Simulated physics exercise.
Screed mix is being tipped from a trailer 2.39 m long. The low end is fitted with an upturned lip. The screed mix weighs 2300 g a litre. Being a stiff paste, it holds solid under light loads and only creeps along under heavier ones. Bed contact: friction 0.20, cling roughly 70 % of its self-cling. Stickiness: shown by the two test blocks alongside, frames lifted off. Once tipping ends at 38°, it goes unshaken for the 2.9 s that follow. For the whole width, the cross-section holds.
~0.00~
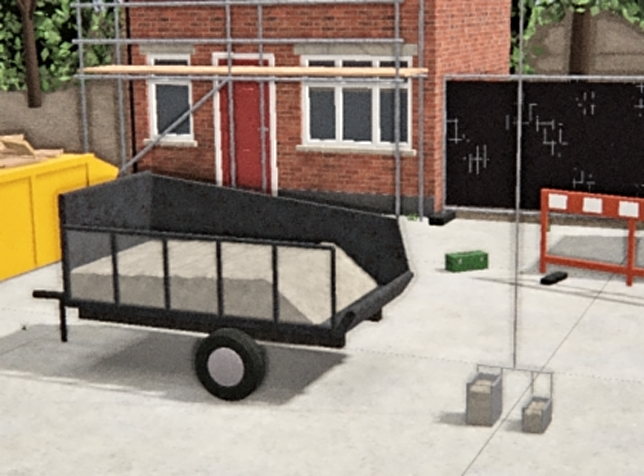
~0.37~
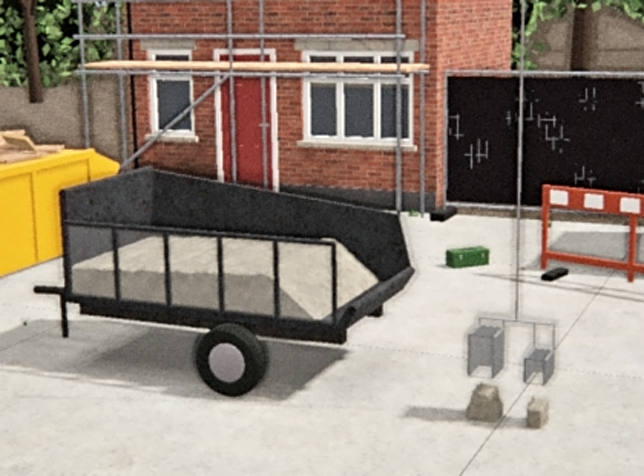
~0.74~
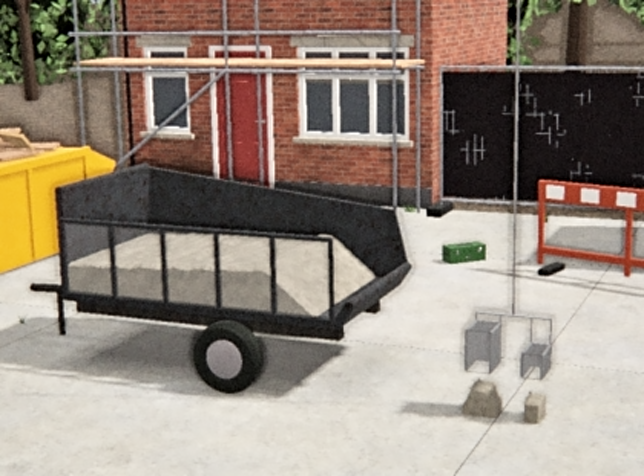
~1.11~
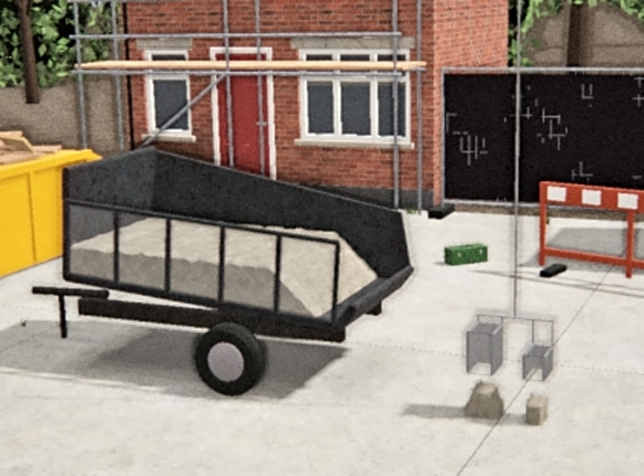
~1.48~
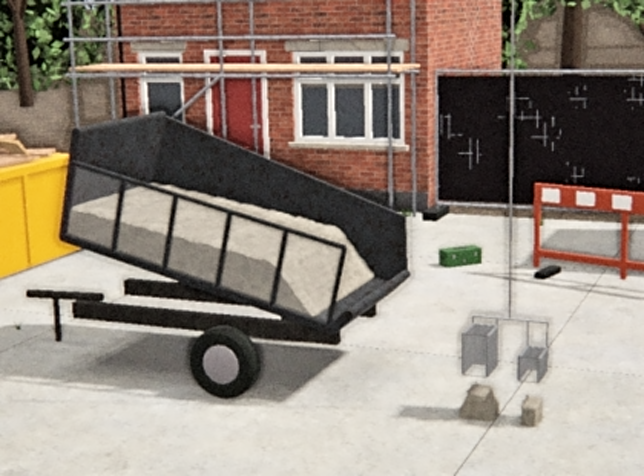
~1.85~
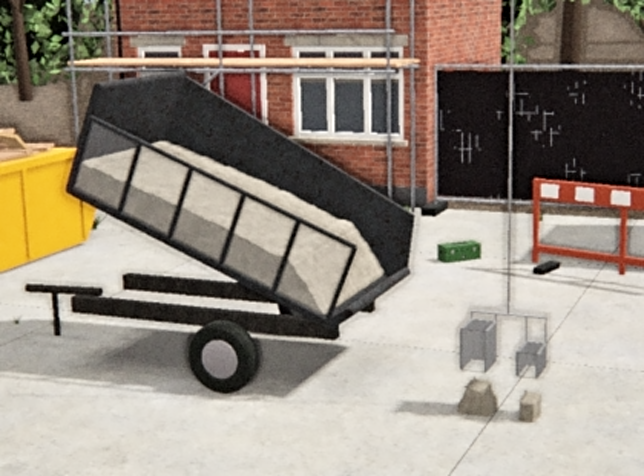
On a building site by a brick house, two small grey boxes rose off two sandy blocks and hung above them, then a black trailer's bed tilted up at its left end, still loaded.
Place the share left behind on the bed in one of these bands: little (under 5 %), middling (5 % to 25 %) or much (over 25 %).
It belongs in the middling band.
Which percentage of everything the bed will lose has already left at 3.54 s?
Close to 90 in a hundred.
After 2.36 s, the tilt is 34 degrees and 100 % is on the bed.
After 2.95 s, the tilt is 38 degrees and 71 % is on the bed.
After 3.54 s, the tilt is 38 degrees and 23 % is on the bed.
After 4.14 s, the tilt is 38 degrees and 16 % is on the bed.
After 5.59 s, at the end, the tilt is 38 degrees and 16 % is on the bed.
